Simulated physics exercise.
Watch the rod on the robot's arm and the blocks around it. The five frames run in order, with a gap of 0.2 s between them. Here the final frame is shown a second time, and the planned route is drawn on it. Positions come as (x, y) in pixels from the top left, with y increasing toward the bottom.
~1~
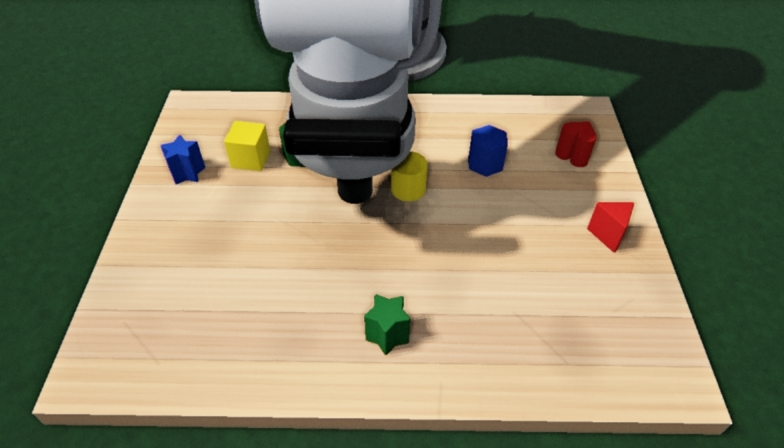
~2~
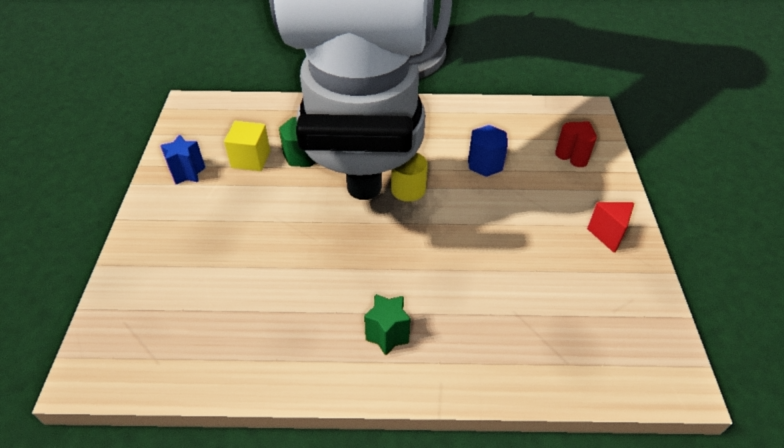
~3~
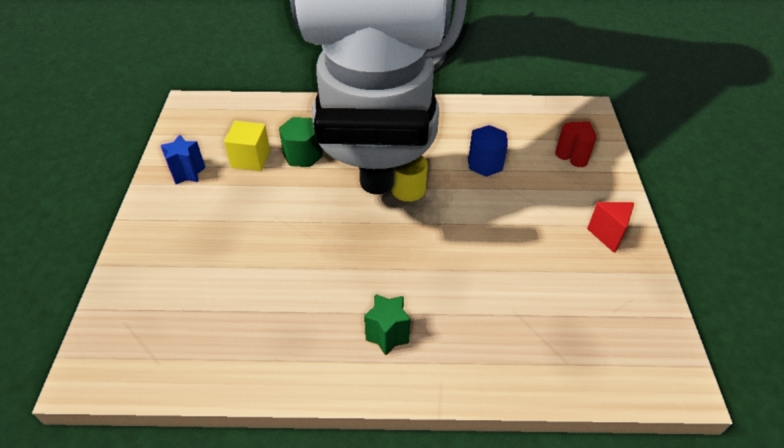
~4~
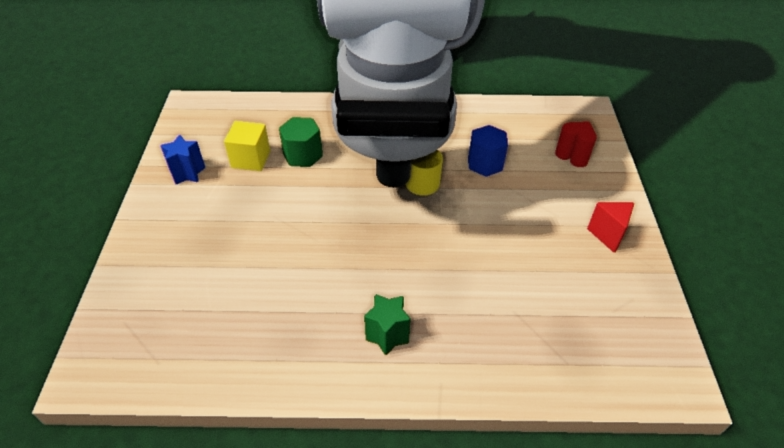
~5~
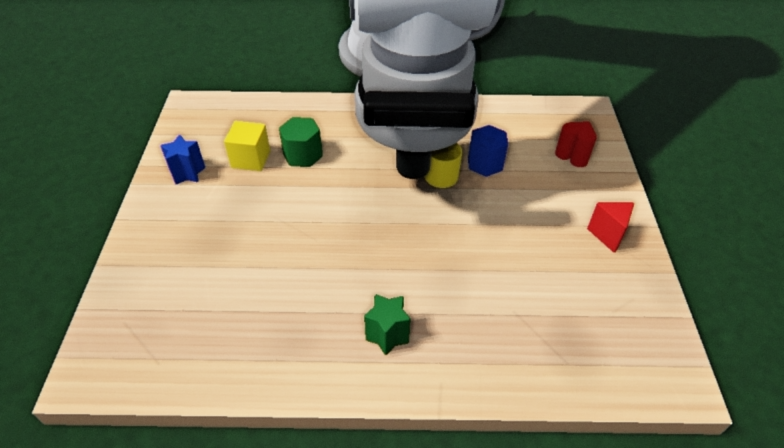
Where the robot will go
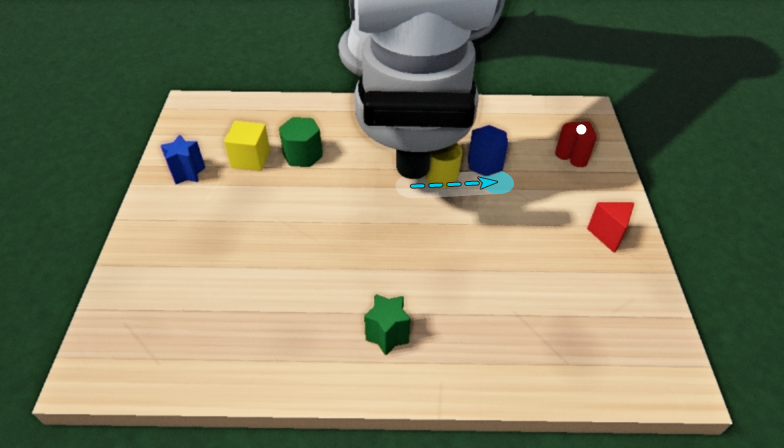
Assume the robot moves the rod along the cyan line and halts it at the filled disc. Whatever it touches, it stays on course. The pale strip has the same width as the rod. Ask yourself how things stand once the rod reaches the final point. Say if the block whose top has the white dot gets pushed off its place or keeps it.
That block stands still.
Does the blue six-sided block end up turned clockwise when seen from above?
Final answer: Yes.
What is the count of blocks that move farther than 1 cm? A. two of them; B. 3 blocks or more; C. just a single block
A: Two of them.
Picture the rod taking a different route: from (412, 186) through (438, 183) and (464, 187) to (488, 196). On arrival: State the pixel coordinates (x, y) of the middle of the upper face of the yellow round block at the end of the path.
My prediction: (485, 141).
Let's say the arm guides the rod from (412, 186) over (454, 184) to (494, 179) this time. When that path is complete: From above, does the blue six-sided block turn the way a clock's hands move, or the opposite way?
Clockwise rotation.
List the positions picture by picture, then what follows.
Rod tip at (355, 193); block tops, yellow round block at (409, 162); blue six-sided block at (490, 137); red heart block at (581, 129), in the first frame.
Rod at (364, 189); blocks unchanged, in the second frame.
Rod at (377, 184); blocks unchanged, in the third frame.
Rod at (393, 177); yellow round block at (425, 157), in the fourth frame.
Rod at (413, 169); yellow round block at (444, 149); blue six-sided block at (490, 137); red heart block at (581, 129), in the fifth frame.
Path on the board, from (412, 186) to (497, 182); the dot is on the red heart block.
The first path, step by step. Halfway along, rod at (458, 167); yellow round block at (478, 139); blue six-sided block at (506, 128), turned 20° clockwise.
At the end, rod at (501, 165); yellow round block at (498, 133); blue six-sided block at (516, 114), turned 45° clockwise; red heart block in place.
